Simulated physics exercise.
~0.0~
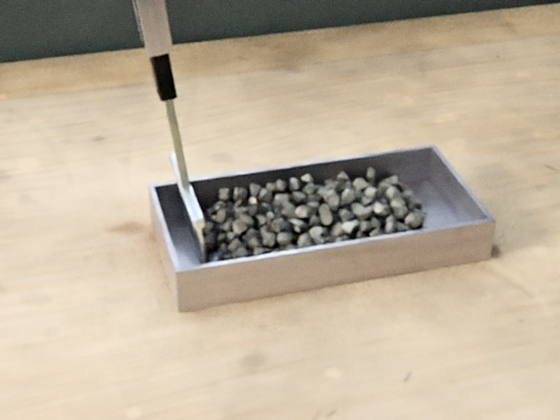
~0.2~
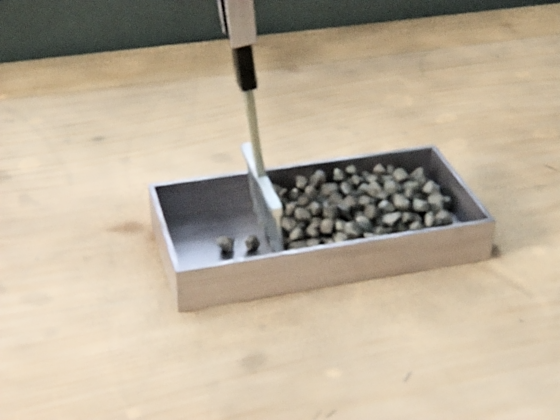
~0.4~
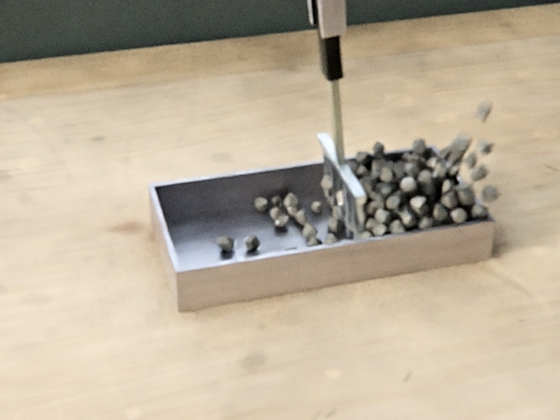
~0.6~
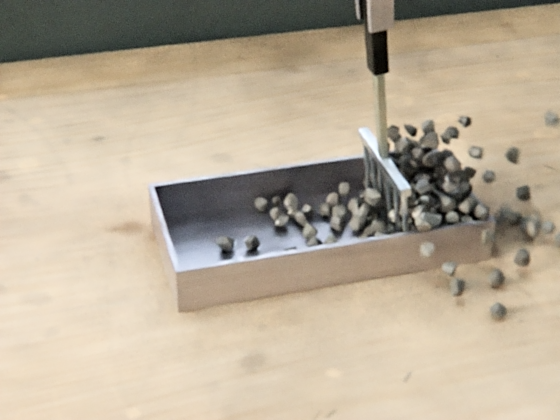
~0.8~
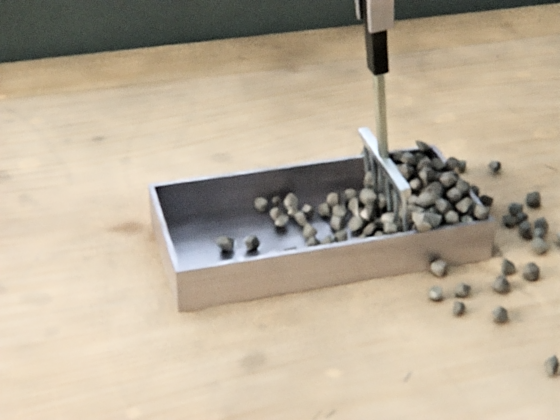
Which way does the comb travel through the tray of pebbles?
The comb moves to the right, pushing the pebbles ahead of it.
